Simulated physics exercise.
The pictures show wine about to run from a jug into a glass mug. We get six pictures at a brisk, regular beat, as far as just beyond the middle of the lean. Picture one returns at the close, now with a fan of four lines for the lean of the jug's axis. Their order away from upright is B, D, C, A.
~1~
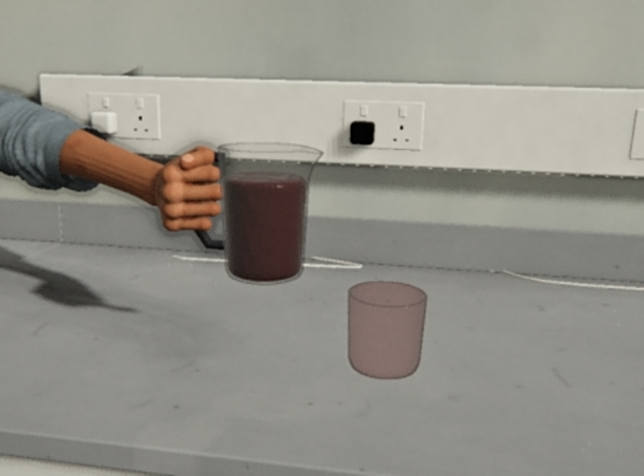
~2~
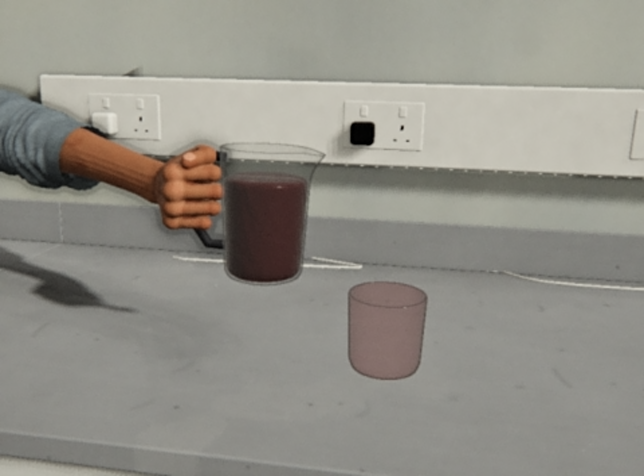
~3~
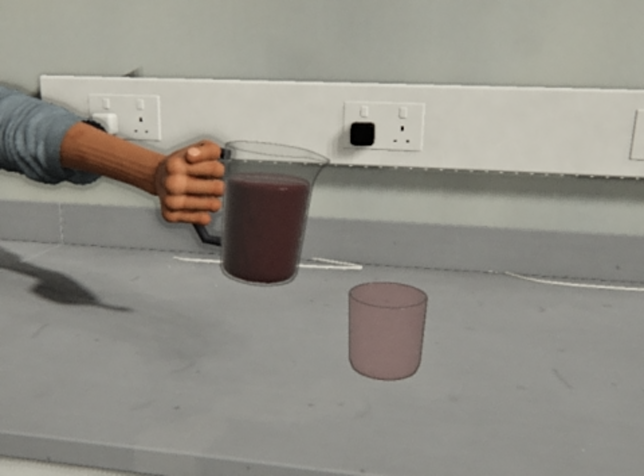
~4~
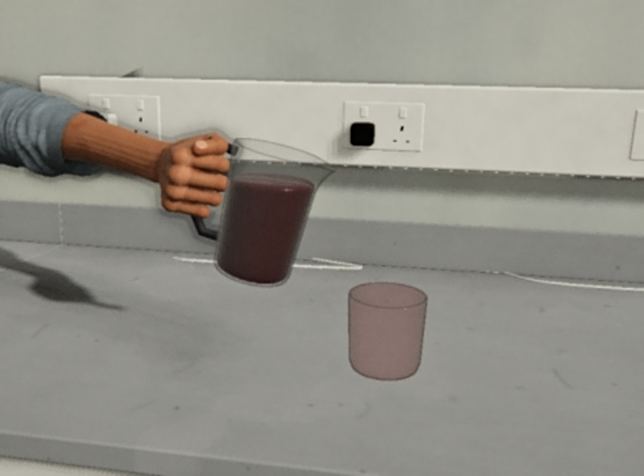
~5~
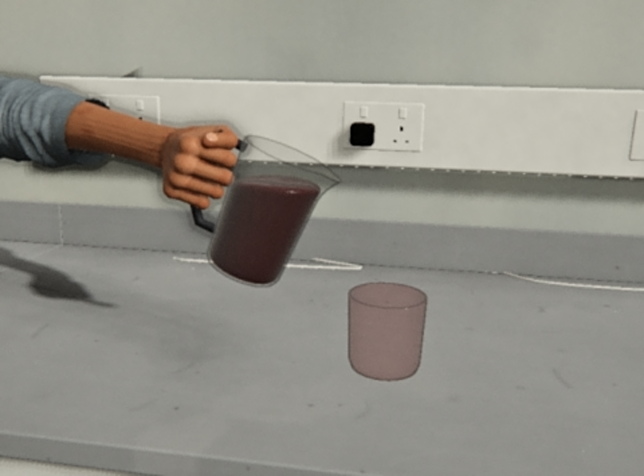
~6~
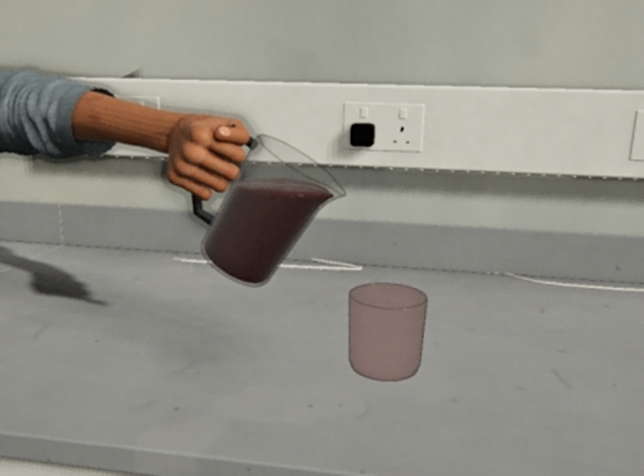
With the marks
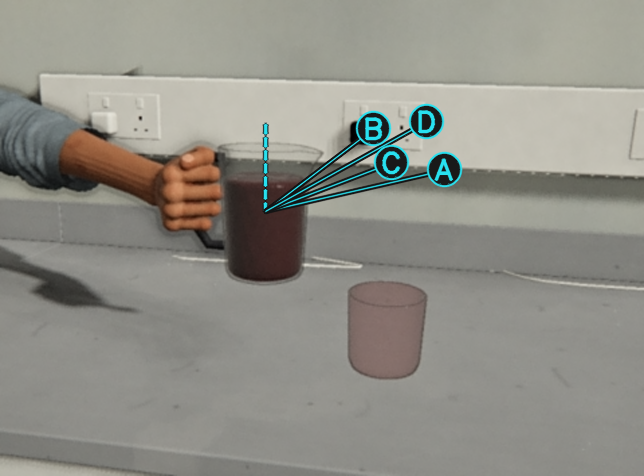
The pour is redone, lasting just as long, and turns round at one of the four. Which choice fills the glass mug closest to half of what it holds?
I would pick tilt C.
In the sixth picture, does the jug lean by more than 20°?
Yes.
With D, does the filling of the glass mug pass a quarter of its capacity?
Yes, clearly.
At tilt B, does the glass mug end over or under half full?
Under.
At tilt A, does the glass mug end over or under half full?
Over.
On the marked copy, A at (427, 174); B at (360, 139); C at (376, 169); D at (411, 130).
If A is chosen, the glass mug ends with about 65 % of what it can hold; 4 % of the wine is spilt.
If B is chosen, the glass mug ends with about 20 % of what it can hold.
If C is chosen, the glass mug ends with about 50 % of what it can hold.
If D is chosen, the glass mug ends with about 33 % of what it can hold.
